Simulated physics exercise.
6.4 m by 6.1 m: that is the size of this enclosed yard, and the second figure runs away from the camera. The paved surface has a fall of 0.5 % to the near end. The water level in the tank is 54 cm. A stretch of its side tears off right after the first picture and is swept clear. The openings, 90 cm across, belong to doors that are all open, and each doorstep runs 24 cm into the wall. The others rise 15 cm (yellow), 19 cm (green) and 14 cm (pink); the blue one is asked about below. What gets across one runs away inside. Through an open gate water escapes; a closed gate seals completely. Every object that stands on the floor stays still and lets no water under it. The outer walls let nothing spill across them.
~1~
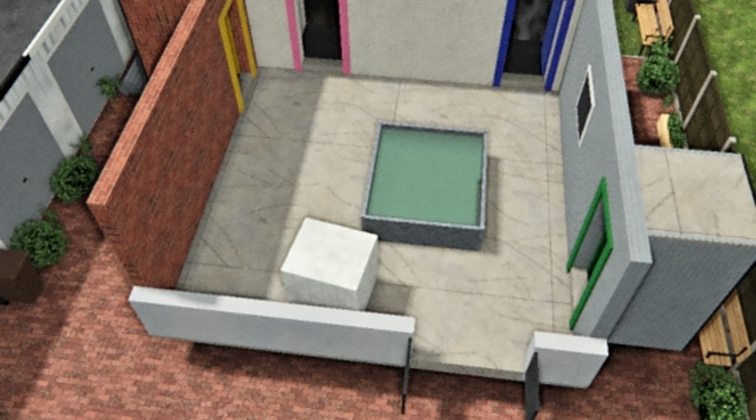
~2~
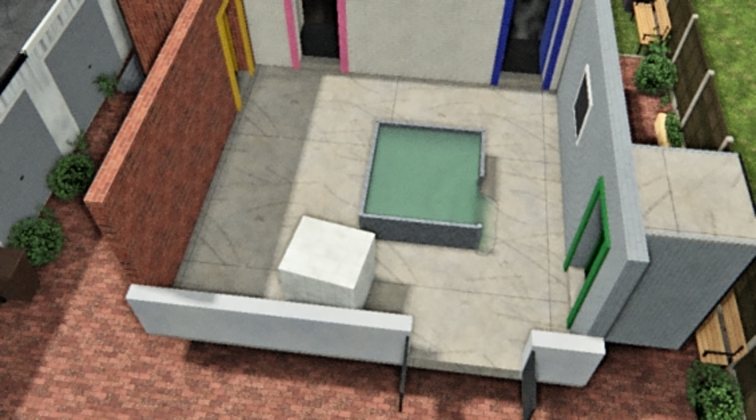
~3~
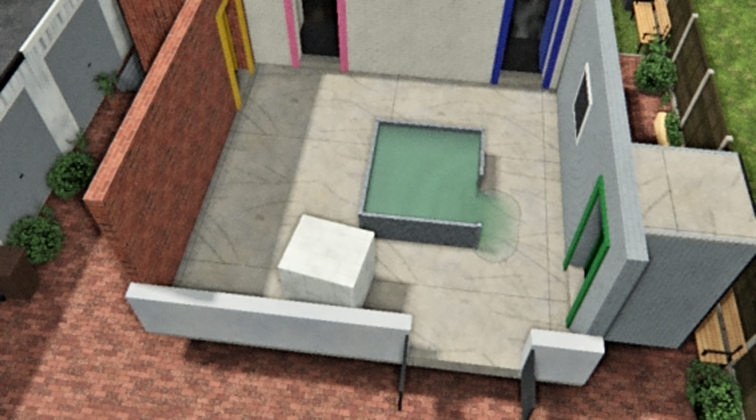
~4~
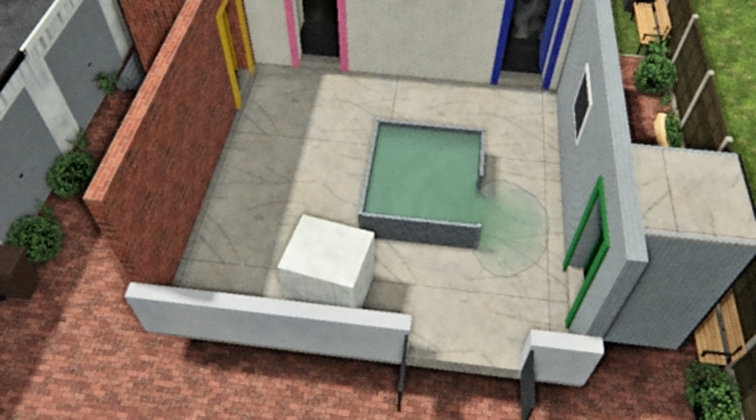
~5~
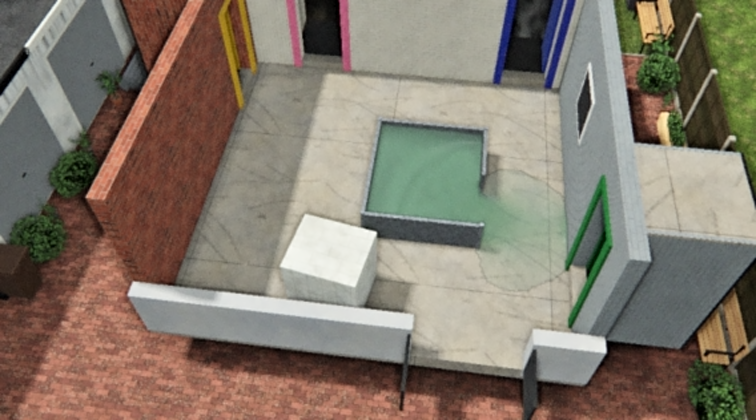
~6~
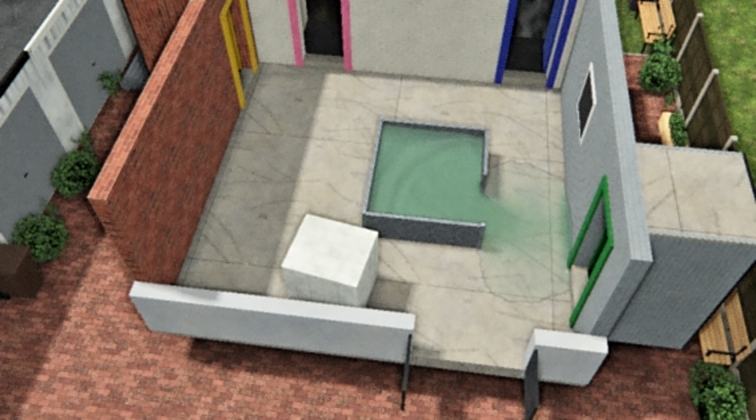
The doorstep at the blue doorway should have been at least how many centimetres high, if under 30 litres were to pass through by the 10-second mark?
At least some 10.5 cm.
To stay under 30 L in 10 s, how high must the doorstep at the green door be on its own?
Green: 17 cm.
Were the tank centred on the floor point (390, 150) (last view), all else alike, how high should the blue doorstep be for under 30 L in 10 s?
It must be around 12.0 cm tall.
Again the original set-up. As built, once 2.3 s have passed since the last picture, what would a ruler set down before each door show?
At the yellow door the depth is 0 cm, at green 18 cm, at pink 0 cm and at blue 19 cm.
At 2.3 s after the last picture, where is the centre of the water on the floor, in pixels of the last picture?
My guess is close to (474, 212).
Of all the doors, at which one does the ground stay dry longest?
Door: Yellow.
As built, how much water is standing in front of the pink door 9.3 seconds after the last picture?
About 2.0 cm.
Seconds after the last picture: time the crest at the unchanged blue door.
Approximately 2.4 s.
Then, 0.7 s after the last picture water covers 15 % of the floor, deepest (38 cm) near (563, 234); it has not reached the blue door.
Then, 2.3 s after the last picture water covers 35 % of the floor, deepest (31 cm) near (557, 358); 19 cm at the blue door, 0 litres in over its 16 cm doorstep.
Then, 9.3 s after the last picture water covers 90 % of the floor, deepest (10 cm) near (545, 357); 6 cm at the blue door, 2 litres in over its 16 cm doorstep.
At the blue door as built, the water peaked near 19 cm, 2.3 s after the last picture.
With a doorstep of 8.5 cm, 59 litres would have come in within the 10 s; with 12 cm, 18 litres. So under 30 litres takes about 10.5 cm.
